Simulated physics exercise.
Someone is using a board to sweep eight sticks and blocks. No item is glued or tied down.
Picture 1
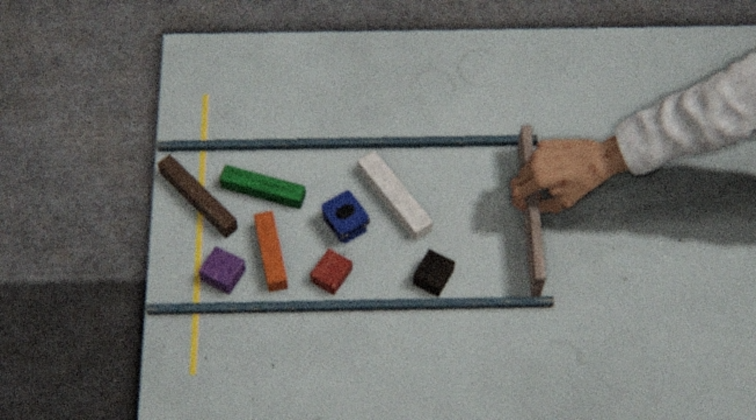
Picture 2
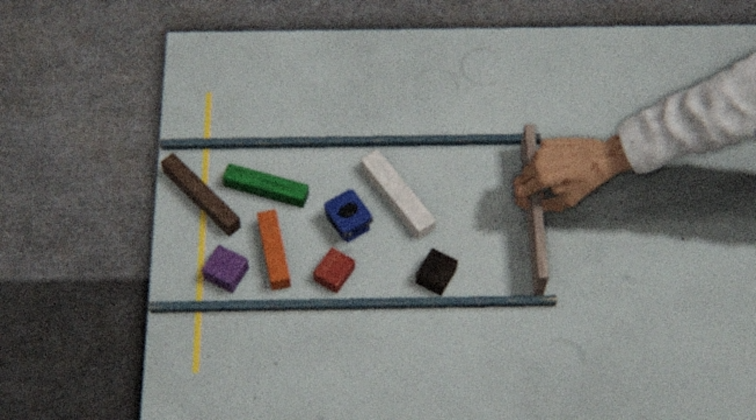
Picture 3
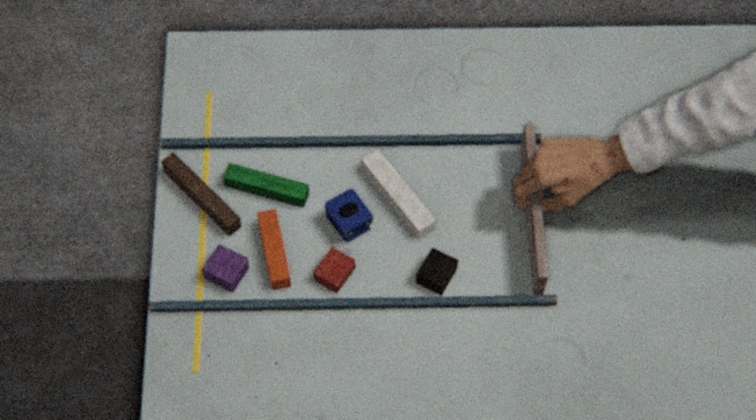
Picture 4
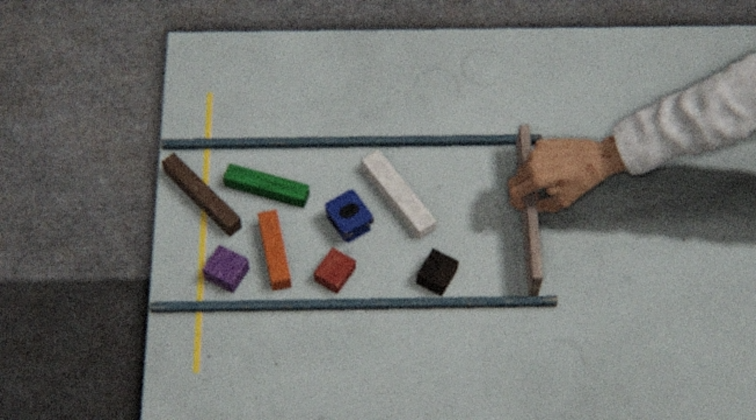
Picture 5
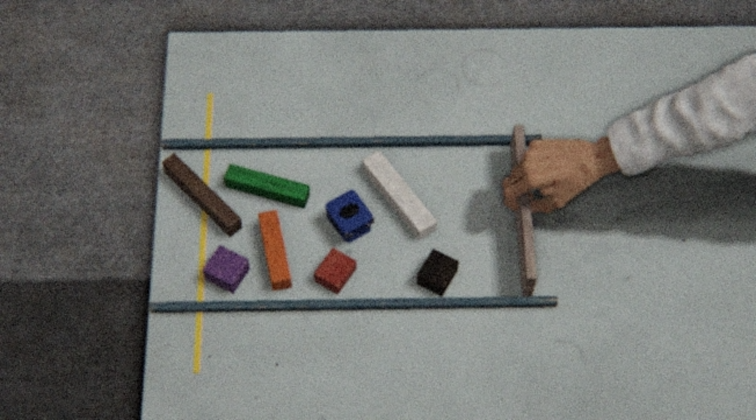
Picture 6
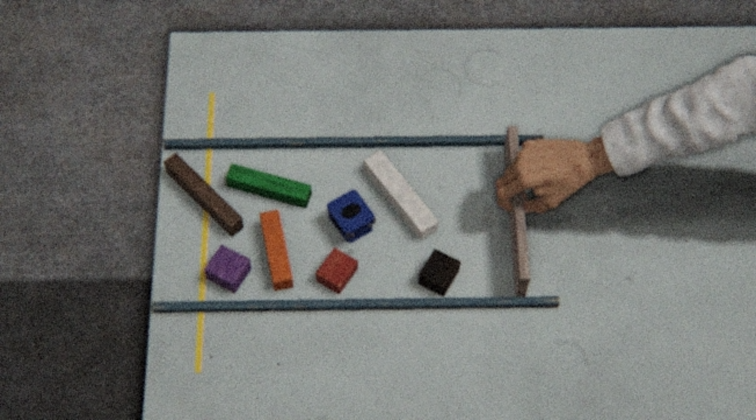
On a pale board, a hand slides an upright bar slightly left toward scattered coloured blocks.
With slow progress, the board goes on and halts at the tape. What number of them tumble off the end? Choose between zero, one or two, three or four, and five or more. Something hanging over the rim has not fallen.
The count is three or four.
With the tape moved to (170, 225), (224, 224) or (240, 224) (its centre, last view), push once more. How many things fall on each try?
Down on the floor: 6, 2 and 2.
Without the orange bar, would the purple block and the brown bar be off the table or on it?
The purple block is gone, the brown bar is gone.
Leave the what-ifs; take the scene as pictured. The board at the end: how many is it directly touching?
It is in contact with 2.
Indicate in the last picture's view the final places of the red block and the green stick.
First (157, 272), then (172, 182).
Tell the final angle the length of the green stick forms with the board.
Roughly 5°.
A little later, none off yet; brown bar at rest near (204, 195); purple block at rest near (228, 269); green stick at rest near (269, 186).
Next, none off yet; brown bar shifted a little near (191, 195); purple block shifted about its own width near (203, 272); green stick shifted about its own width near (217, 174).
When it is over, the number that fall off is three or four; down, orange bar, purple block and brown bar.
